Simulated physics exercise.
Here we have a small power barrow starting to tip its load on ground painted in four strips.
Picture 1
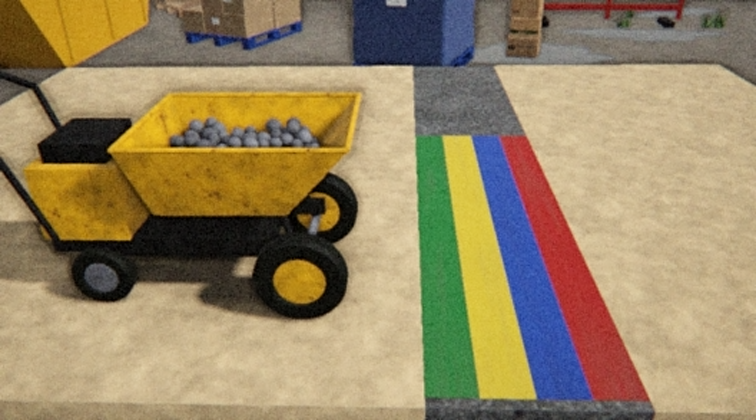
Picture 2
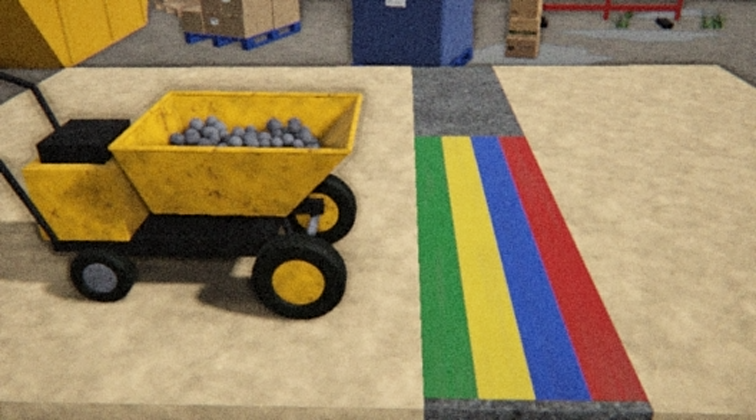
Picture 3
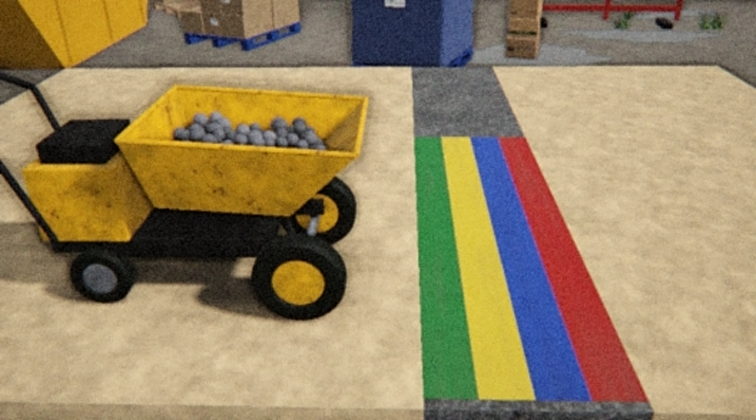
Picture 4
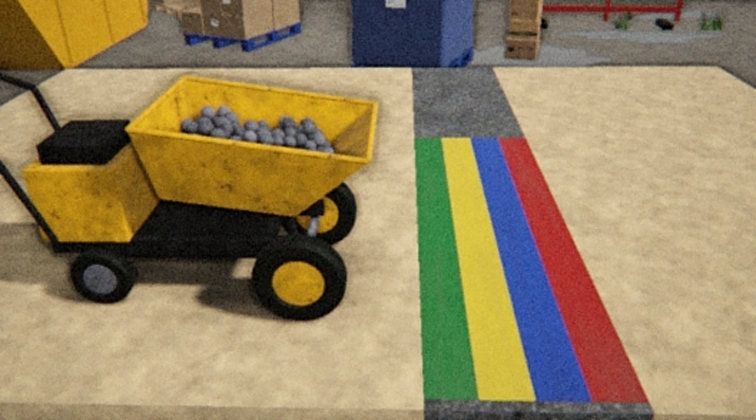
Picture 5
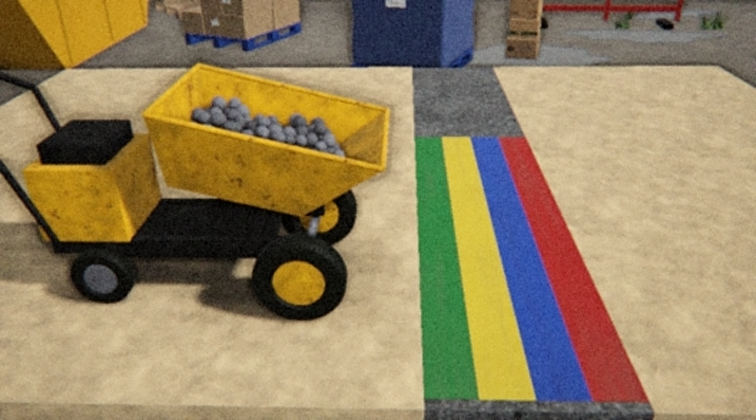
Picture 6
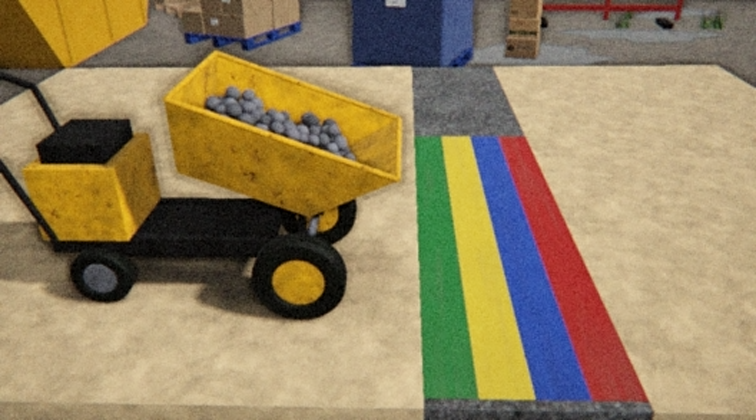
A yellow barrow's skip full of round grey cobbles tilts gradually toward the painted strips.
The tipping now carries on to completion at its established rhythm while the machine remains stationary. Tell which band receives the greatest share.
I would say the yellow band receives it.
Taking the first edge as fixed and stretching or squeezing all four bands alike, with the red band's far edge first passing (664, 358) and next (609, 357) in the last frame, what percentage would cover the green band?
About 10 %, then 0 %.
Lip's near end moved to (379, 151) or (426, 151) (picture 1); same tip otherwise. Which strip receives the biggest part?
First attempt: The strip in blue. Second attempt: That red strip.
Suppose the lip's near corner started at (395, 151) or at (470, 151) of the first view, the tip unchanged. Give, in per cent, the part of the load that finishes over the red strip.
Trial 1 around 20 %, trial 2 around 30 %.
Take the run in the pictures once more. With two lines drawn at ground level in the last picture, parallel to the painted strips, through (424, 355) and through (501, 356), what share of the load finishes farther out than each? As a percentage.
Around 70 in a hundred for the first, 50 in a hundred for the second.
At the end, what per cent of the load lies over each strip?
Green: About 5; yellow: About 35; blue: About 25; red: About 5.
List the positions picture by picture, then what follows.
Lip of the skip at (347, 151), level; top of the load at (249, 141), round cobbles; green strip at (448, 349); yellow strip at (499, 349); blue strip at (550, 350); red strip at (602, 351), in the first frame.
Lip of the skip at (348, 152), tipped barely; top of the load at (236, 144), in the second frame.
Lip of the skip at (356, 156), tipped barely; top of the load at (215, 142), in the third frame.
Lip of the skip at (368, 162), tipped a little; top of the load at (223, 137), in the fourth frame.
Lip of the skip at (382, 169), tipped a little; top of the load at (215, 135), in the fifth frame.
Lip of the skip at (397, 180), tipped clearly; top of the load at (229, 126); green strip at (447, 350); yellow strip at (498, 350); blue strip at (549, 351); red strip at (600, 352), in the sixth frame.
Soon after the last picture, skip tipped steeply; all in the skip.
A little later, skip tipped right over; about half in the skip; a small part over the green strip; about a third over the yellow strip; a small part over the blue strip; a stray few over the red strip.
Later still, skip tipped right over; about a quarter in the skip; a stray few over the green strip; about a third over the yellow strip; about a quarter over the blue strip; a small part over the red strip; a stray few off the paint.
At rest, skip tipped right over; about a quarter in the skip; a stray few over the green strip; about a third over the yellow strip; about a quarter over the blue strip; a small part over the red strip; a stray few off the paint.
